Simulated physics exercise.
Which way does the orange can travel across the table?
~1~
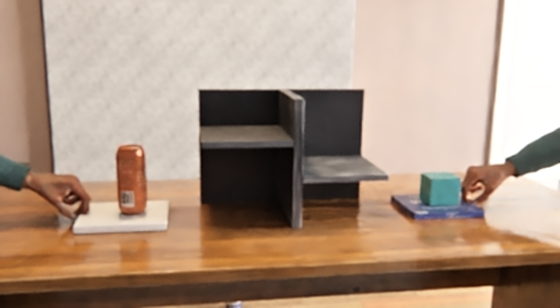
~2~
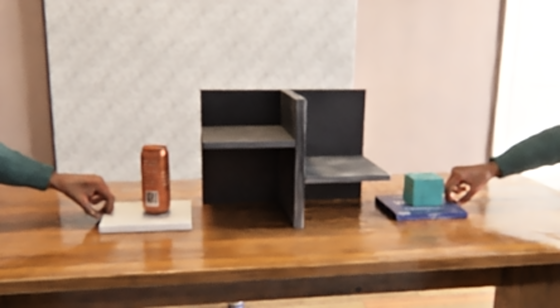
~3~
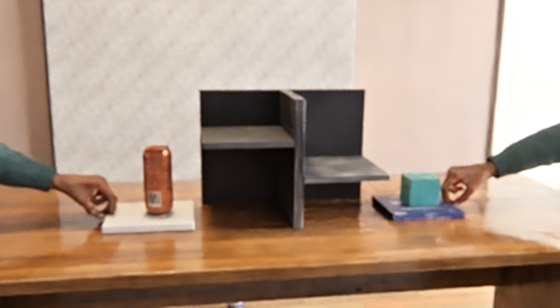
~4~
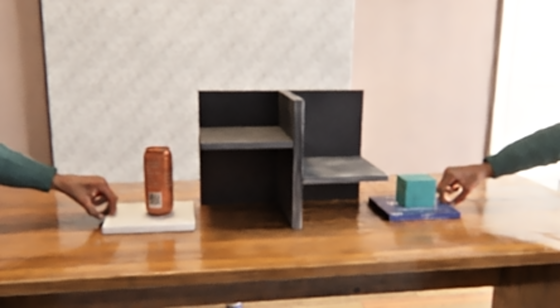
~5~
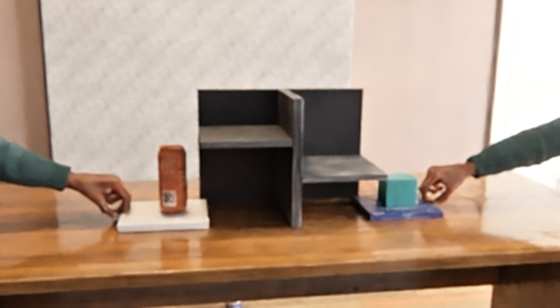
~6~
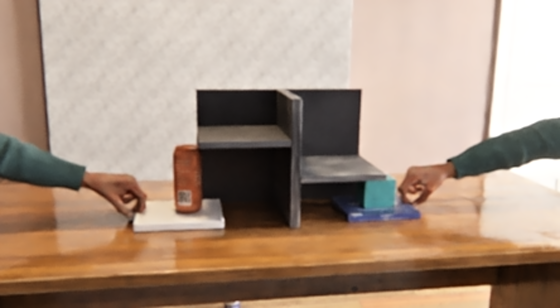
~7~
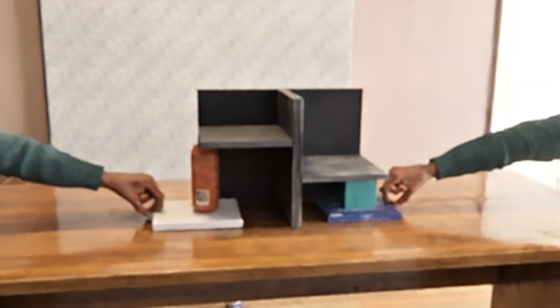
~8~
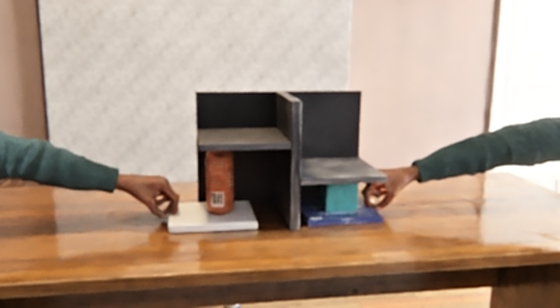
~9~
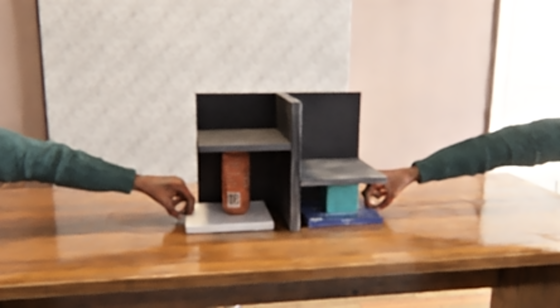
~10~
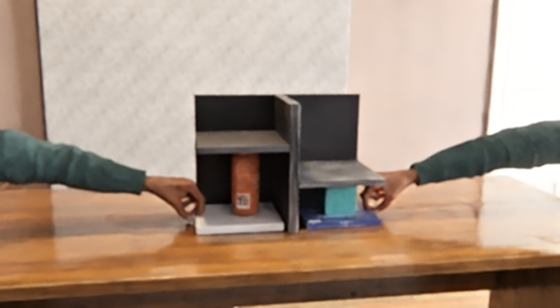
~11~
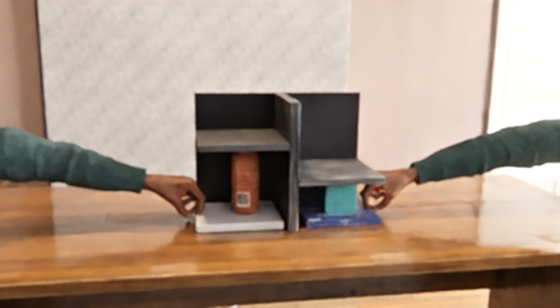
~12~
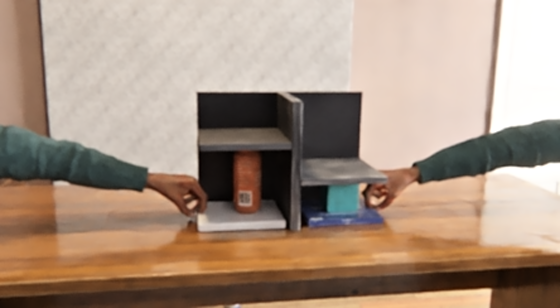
The orange can travels to the right, riding on the white tray until it is under the left shelf of the rack.
